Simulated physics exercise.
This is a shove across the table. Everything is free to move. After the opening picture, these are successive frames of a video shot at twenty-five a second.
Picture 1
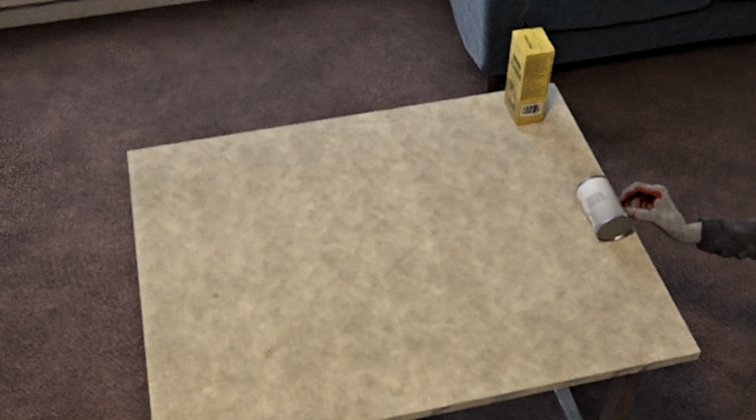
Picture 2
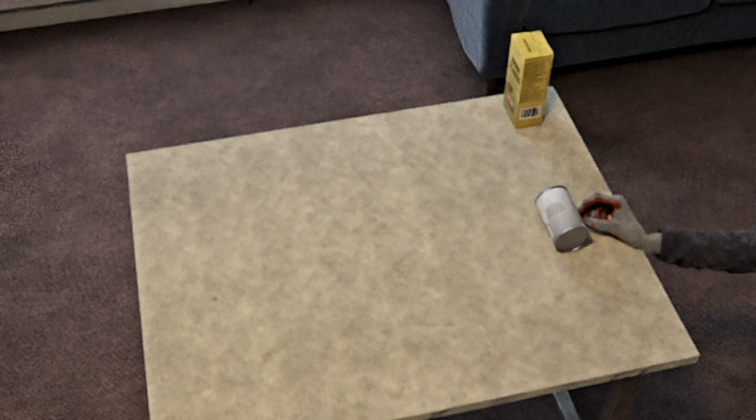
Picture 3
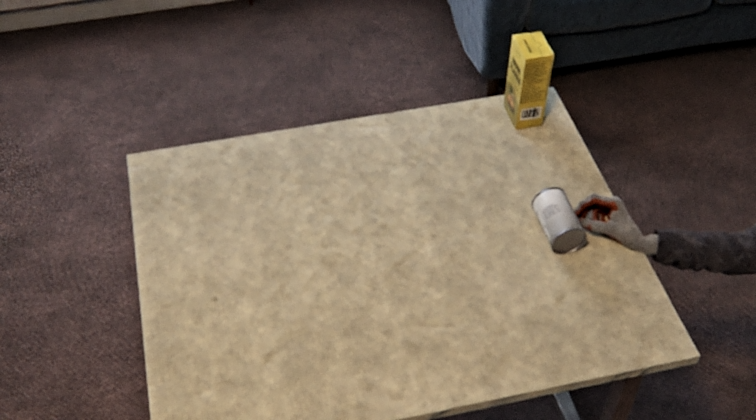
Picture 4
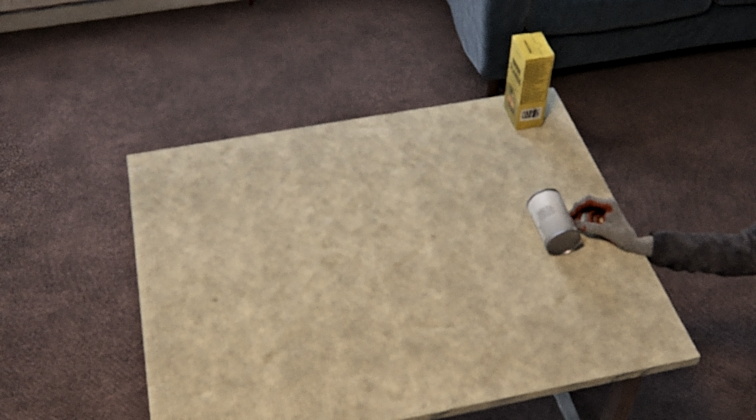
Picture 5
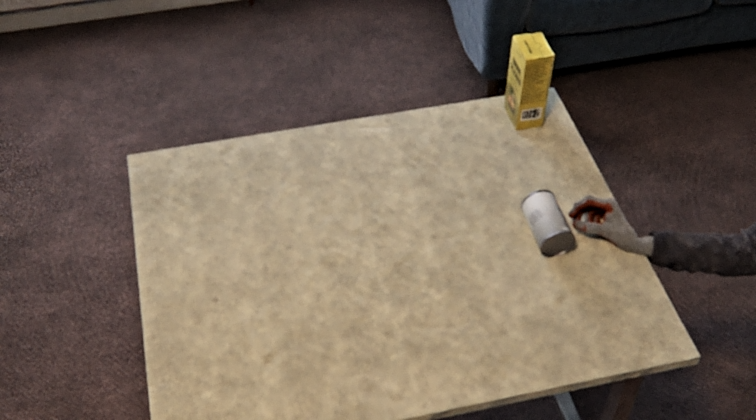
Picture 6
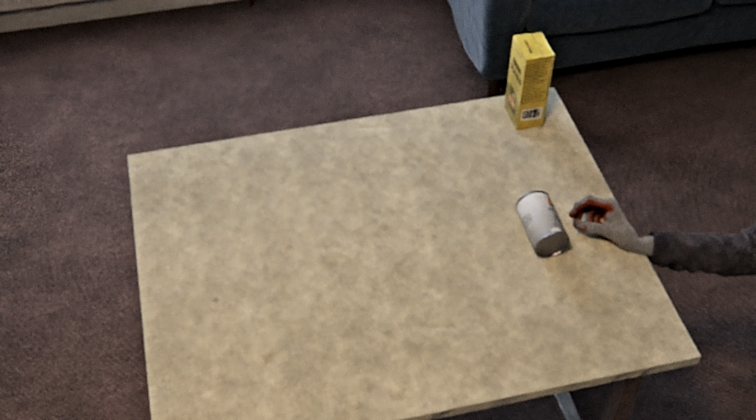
A hand pushes a white tin left across the table, and the tin rolls slightly away.
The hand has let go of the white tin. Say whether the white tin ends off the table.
The white tin remains on top.
Then, 0.10 s past the last view, white tin displaced about its own width near (528, 227).
Then, 0.30 s past the last view, white tin displaced about its own width near (504, 231).
Then, 0.50 s past the last view, white tin displaced well along near (485, 235).
Then, 0.80 s past the last view, white tin displaced well along near (466, 238).
Finally, moved from the start, white tin. Final places as the last picture's camera would see them, white tin near (457, 240).
